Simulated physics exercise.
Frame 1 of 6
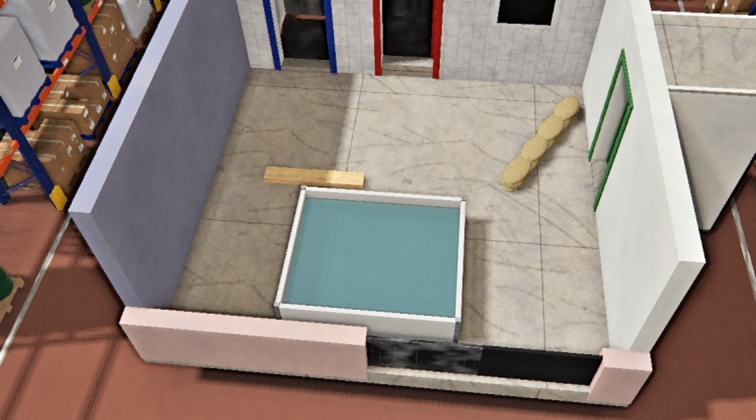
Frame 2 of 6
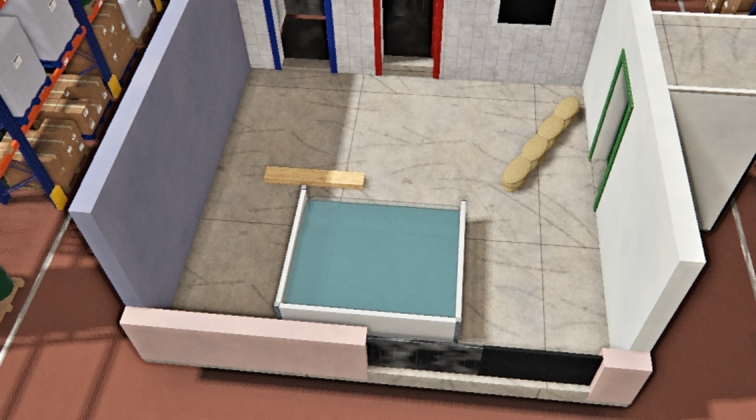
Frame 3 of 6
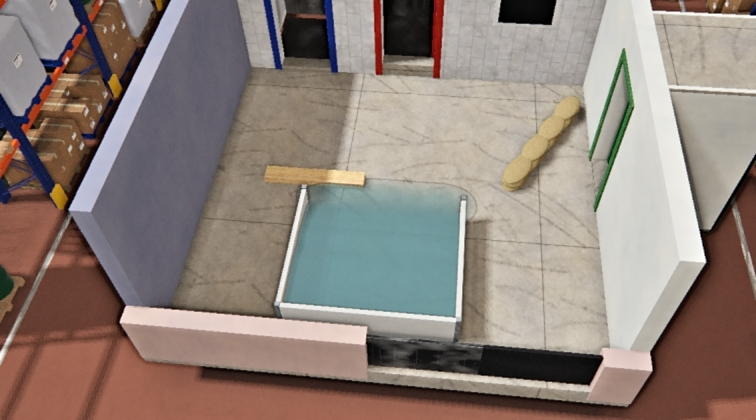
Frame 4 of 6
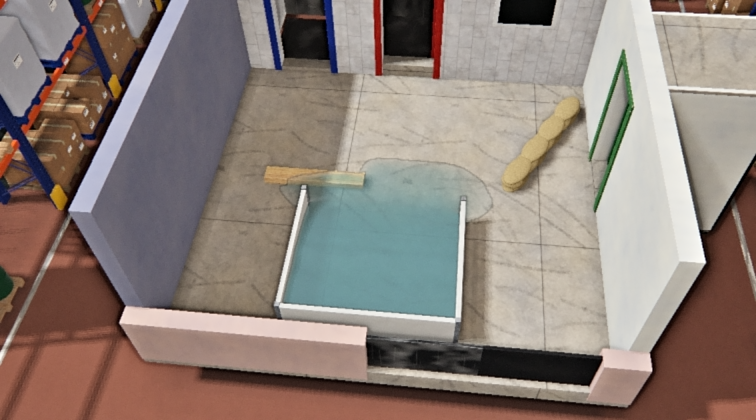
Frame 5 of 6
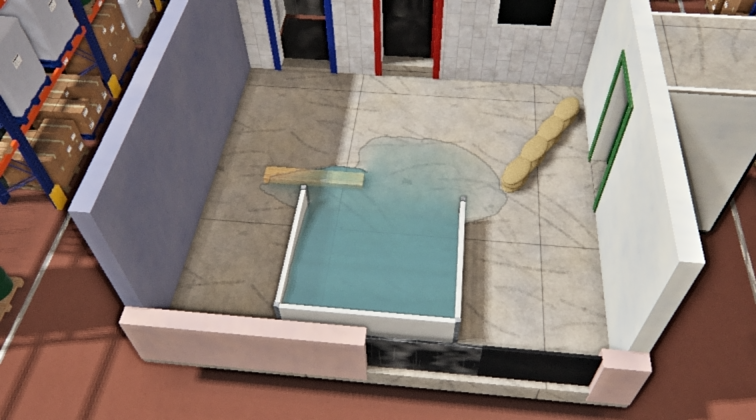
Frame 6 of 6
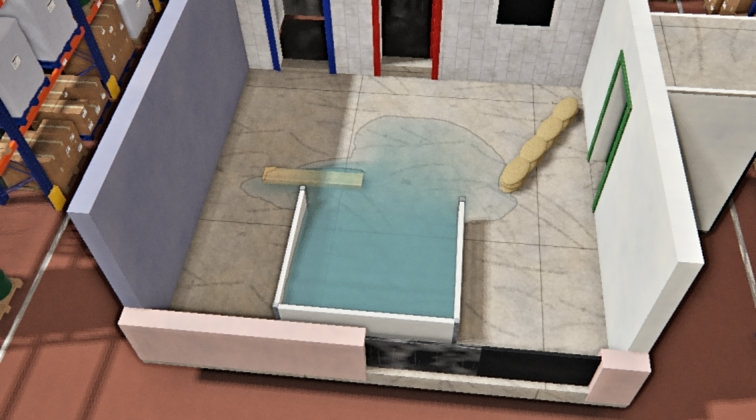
The footage shows a tank of still water in a walled room before its far side opens and water pours out, spreading across the floor around a wooden beam and toward a row of tan, rounded objects.
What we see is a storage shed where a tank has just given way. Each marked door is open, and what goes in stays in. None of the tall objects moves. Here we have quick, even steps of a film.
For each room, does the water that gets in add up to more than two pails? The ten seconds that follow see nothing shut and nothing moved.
Green door: No, two pails at most; blue door: Yes, more than two pails; red door: No, two pails at most.
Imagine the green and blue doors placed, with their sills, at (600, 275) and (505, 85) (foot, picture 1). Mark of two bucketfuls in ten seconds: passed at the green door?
Well, green door comes in under it, as far as I can tell.
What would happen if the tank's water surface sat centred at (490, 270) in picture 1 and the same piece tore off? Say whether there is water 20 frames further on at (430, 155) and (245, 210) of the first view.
Soaked, bone-dry.
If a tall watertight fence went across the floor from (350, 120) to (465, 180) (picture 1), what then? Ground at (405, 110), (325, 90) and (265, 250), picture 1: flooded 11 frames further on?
In that order: Not flooded, awash, no water.
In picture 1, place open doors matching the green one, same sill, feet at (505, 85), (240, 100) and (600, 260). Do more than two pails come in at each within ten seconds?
Lab note, doors in listed order: Over the limit, over the limit, under the limit.
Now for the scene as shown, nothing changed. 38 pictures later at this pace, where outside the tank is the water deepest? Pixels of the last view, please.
I would point to (409, 170).
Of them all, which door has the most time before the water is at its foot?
The one in green.
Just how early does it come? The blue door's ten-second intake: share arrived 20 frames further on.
Roughly 30 per cent.
A moment on, water covers 40 % of the floor; the green door not reached, the blue door not reached, the red door wet at the sill, nothing in.
Next, water covers 55 % of the floor; the green door not reached, the blue door wet at the sill, nothing in, the red door wet at the sill, nothing in.
Then, water covers 65 % of the floor; the green door wet at the sill, nothing in, the blue door under two buckets in, the red door wet at the sill, nothing in.
Later, water covers 85 % of the floor; the green door wet at the sill, nothing in, the blue door over two buckets in, the red door wet at the sill, nothing in.
In the end, water covers 95 % of the floor; the green door wet at the sill, nothing in, the blue door over two buckets in, the red door wet at the sill, nothing in.
